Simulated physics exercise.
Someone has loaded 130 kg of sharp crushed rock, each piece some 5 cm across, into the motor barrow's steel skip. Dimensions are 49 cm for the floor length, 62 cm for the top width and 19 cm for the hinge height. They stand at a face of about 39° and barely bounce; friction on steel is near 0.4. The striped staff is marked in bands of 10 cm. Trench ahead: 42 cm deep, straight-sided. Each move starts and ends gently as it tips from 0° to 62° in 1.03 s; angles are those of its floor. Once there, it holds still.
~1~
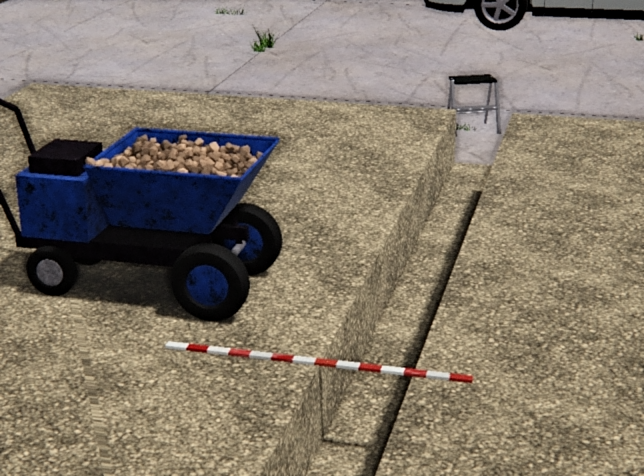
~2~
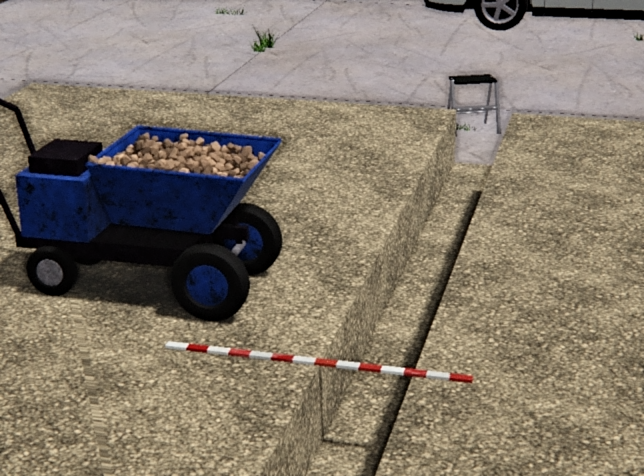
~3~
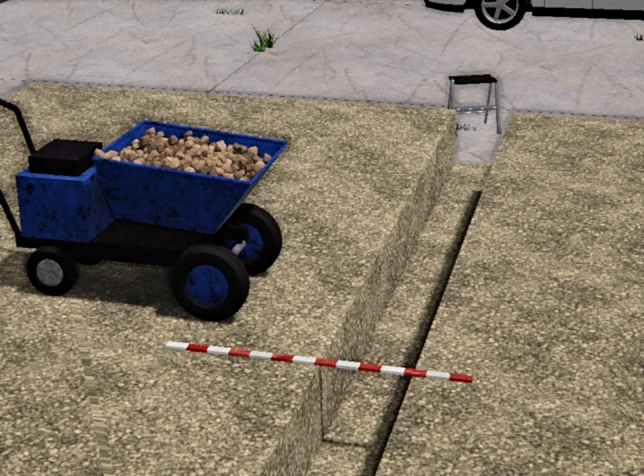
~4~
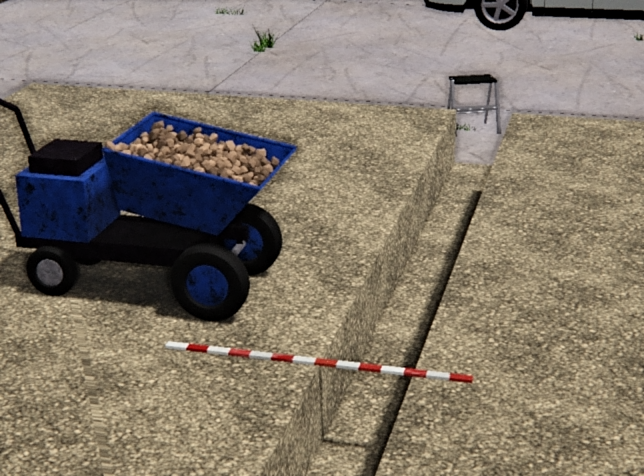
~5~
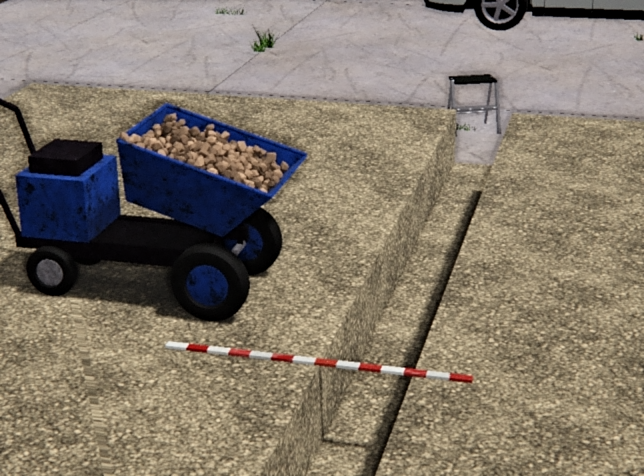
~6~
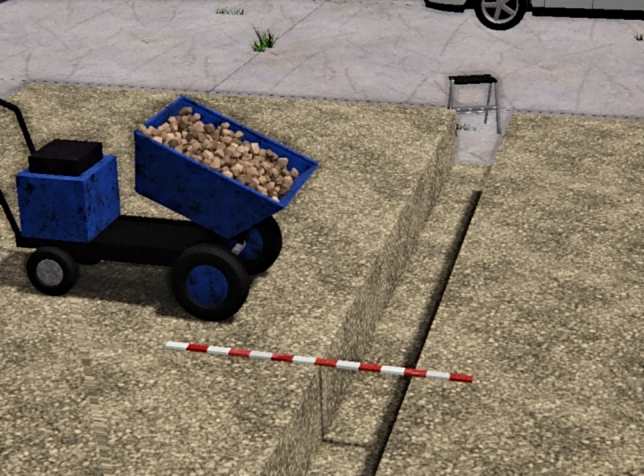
Beside a narrow trench, a blue motor barrow's stone-filled skip gradually tilts towards the right.
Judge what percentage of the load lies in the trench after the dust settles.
About 33 %.
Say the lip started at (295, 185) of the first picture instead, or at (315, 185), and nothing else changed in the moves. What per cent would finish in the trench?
From the first place around 25 per cent, from the other around 15.
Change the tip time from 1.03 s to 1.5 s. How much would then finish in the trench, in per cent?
I'd put it at some 25 in a hundred.
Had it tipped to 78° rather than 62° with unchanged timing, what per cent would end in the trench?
It would be near 95 per cent.
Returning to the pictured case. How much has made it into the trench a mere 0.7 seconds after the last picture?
Roughly 10% by that time.
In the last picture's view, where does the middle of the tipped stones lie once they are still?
Their middle lands near (396, 384).
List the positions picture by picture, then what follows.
Lip at (241, 180), floor tilted 0°, highest stones at (168, 149), in the first picture.
Lip at (243, 181), floor tilted 1°, highest stones at (169, 148), in the second picture.
Lip at (250, 184), floor tilted 5°, highest stones at (159, 143), in the third picture.
The skip is at 10°, its lip at (260, 189); the top of the load is at (158, 135), in the fourth picture.
The skip is at 16°, its lip at (271, 197); the top of the load is at (167, 127), in the fifth picture.
Lip at (284, 207), floor tilted 23°, highest stones at (178, 121), in the sixth picture.
Then, 0.3 s after the last picture the floor is at 52°, 100 % in the skip; the foremost stones are at (315, 231).
Then, 0.7 s after the last picture the floor is at 62°, 91 % in the skip, 1 % short of the trench, 8 % in the trench; the foremost stones are at (393, 350).
Then, 1.0 s after the last picture the floor is at 62°, 76 % in the skip, 1 % short of the trench, 23 % in the trench; the foremost stones are at (426, 394).
Then, 3.0 s after the last picture the floor is at 62°, 67 % in the skip, 33 % in the trench; the foremost stones are at (431, 380).
